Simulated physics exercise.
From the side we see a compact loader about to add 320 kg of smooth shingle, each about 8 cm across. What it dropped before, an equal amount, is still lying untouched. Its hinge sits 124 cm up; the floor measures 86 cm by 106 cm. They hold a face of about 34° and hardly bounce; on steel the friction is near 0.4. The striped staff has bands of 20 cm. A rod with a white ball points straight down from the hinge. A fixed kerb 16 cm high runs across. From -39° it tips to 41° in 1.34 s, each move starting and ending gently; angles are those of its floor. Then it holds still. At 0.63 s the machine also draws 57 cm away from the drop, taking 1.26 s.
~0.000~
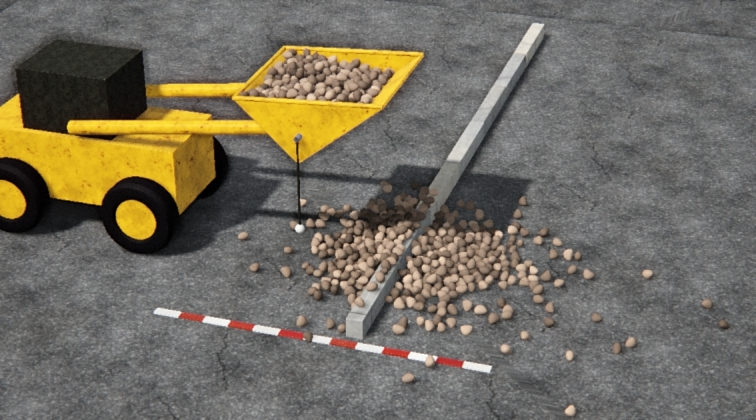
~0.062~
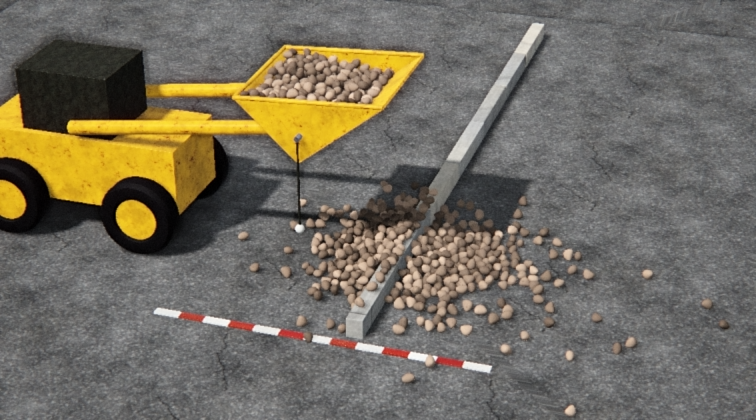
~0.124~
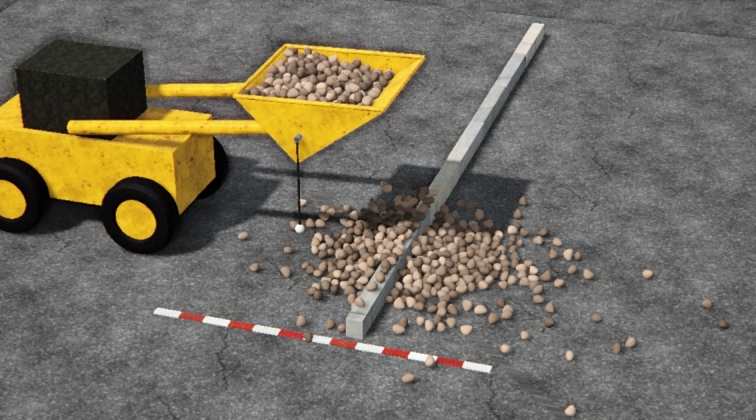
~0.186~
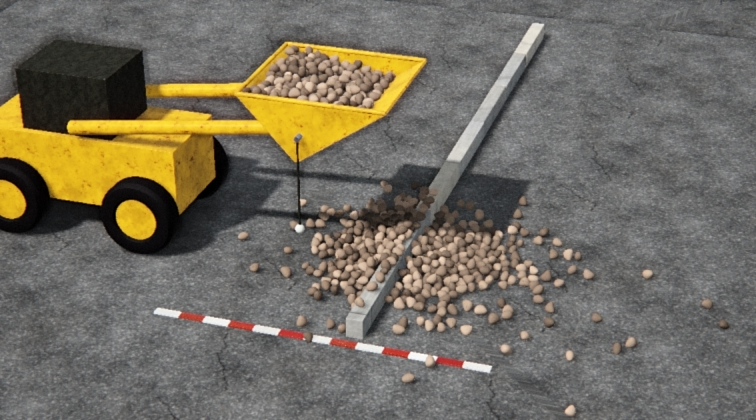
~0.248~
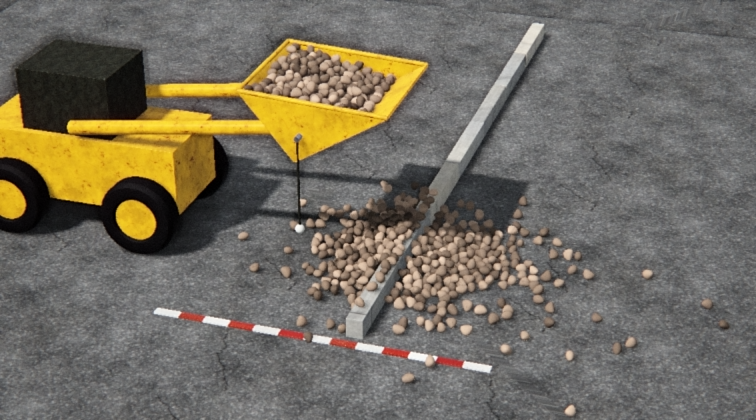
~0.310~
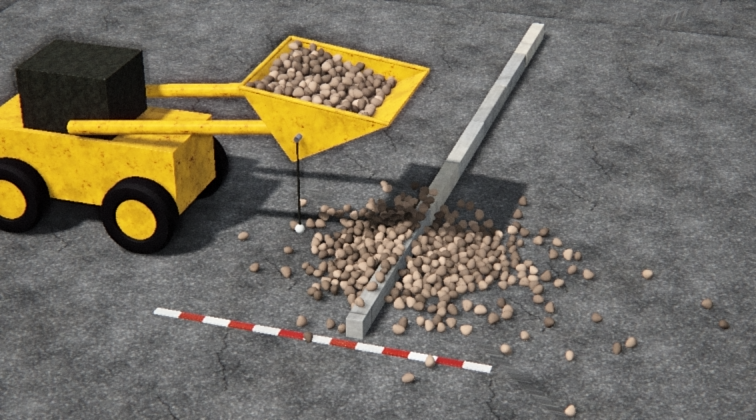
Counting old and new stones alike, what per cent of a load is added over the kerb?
Some 20 per cent is added.
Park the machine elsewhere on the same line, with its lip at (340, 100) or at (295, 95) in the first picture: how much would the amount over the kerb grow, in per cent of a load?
First some 0, then 0 per cent.
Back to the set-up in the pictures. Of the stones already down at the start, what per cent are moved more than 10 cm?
About 15 per cent.
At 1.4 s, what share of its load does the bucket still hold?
About 20 per cent.
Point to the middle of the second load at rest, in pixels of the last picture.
Their middle is at about (366, 242).
After 1.0 s the floor is at 29°; in per cent of one load, 97 in the bucket, 54 on this side of the kerb, 49 over the kerb; the foremost stones are at (661, 331).
After 1.4 s the floor is at 41°; in per cent of one load, 19 in the bucket, 122 on this side of the kerb, 59 over the kerb; the foremost stones are at (661, 331).
After 2.3 s the floor is at 41°; in per cent of one load, 0 in the bucket, 131 on this side of the kerb, 69 over the kerb; the foremost stones are at (661, 331).
After 4.9 s the floor is at 41°; in per cent of one load, 0 in the bucket, 131 on this side of the kerb, 69 over the kerb; the foremost stones are at (661, 331). Net gain over the kerb, 20.
